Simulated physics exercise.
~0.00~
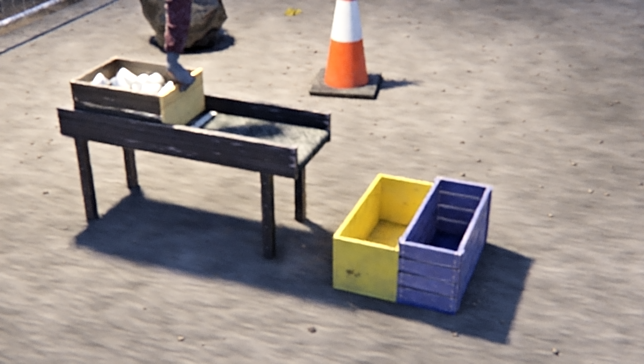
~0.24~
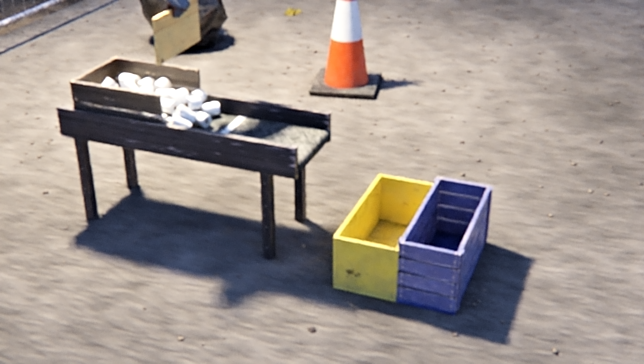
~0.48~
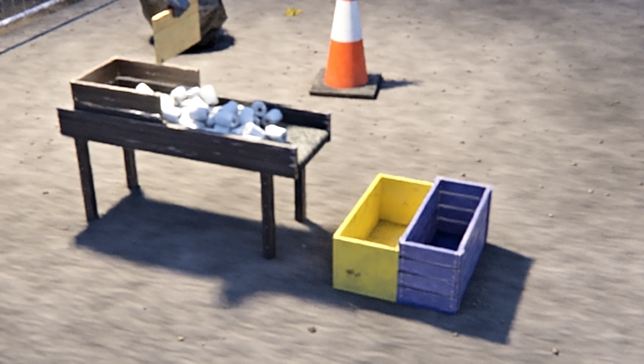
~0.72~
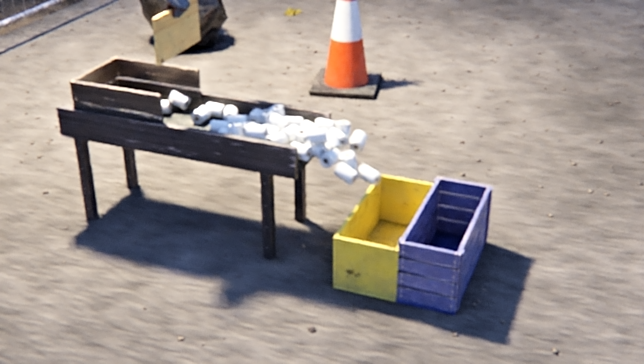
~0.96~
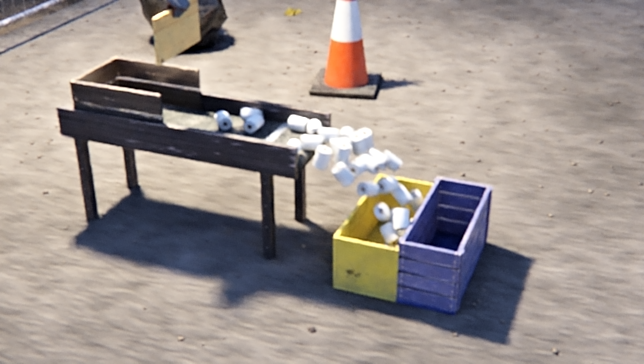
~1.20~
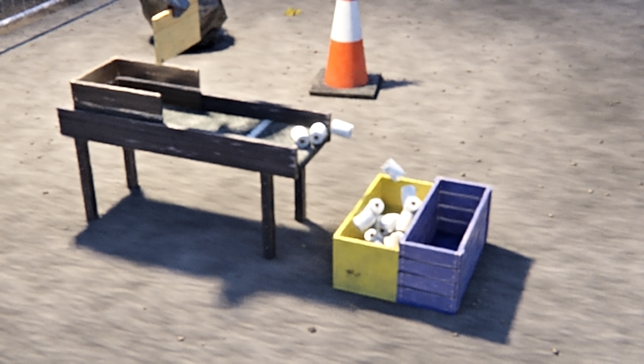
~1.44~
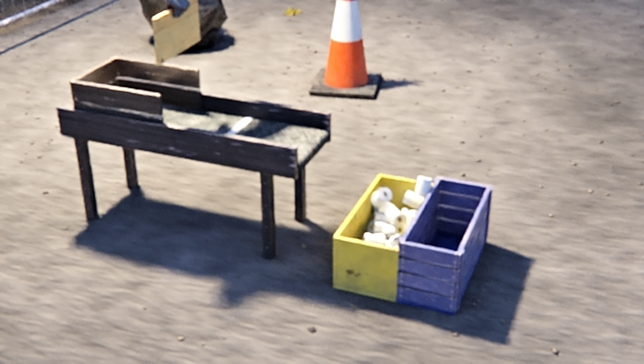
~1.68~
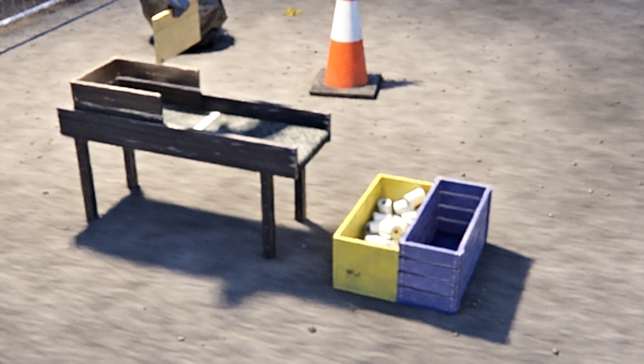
The clip opens on a dark, table-like belt outdoors, with a wooden pen of white paper rolls at its left end and a hand at the pen's pale gate. A yellow box and a blue tub sit side by side on the ground to the right, near a traffic cone. The gate lifts away, and the rolls spill out onto the belt. They travel right in a loose cluster, then tumble off the end in a stream and drop into the yellow box. The last few follow, leaving the rolls heaped in the yellow box and the blue tub empty.
